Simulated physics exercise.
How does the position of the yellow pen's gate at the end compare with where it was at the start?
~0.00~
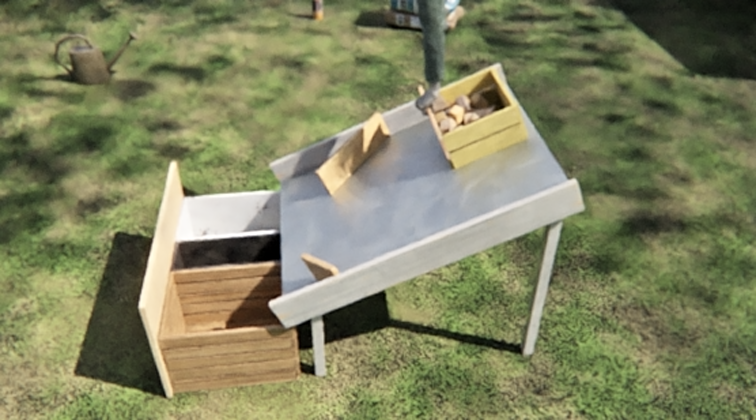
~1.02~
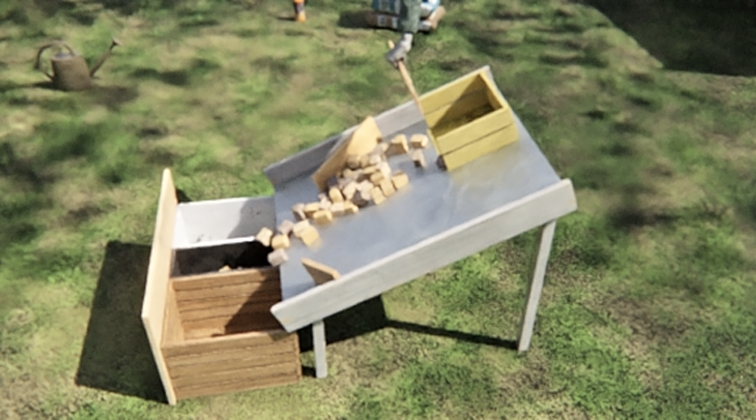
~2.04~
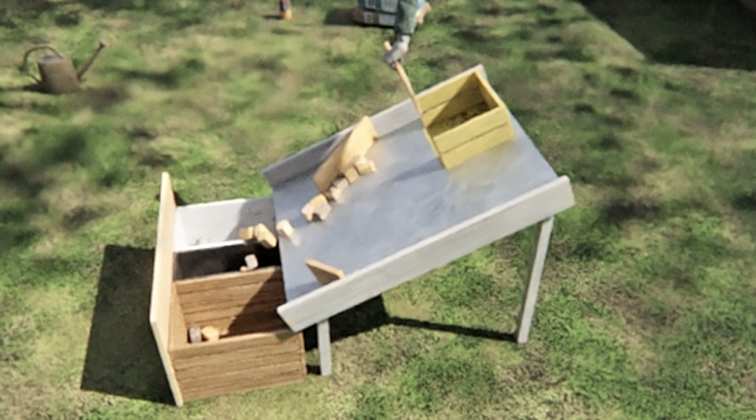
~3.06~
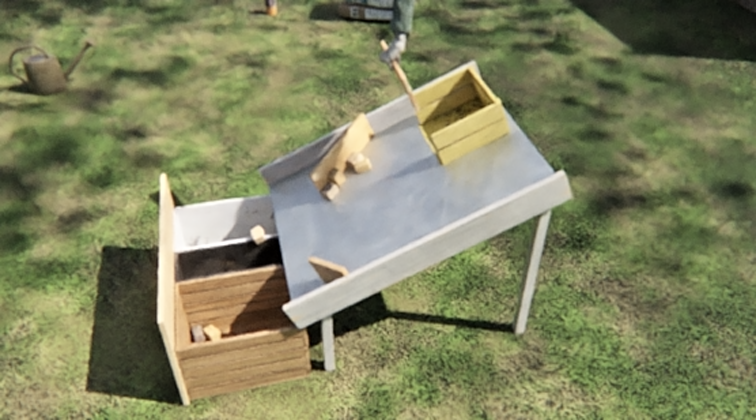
At the start the gate is down against the downhill side of the yellow pen, holding back the blocks. By the end it is raised up and to the left, clear of the opening, with a gloved hand at its top.
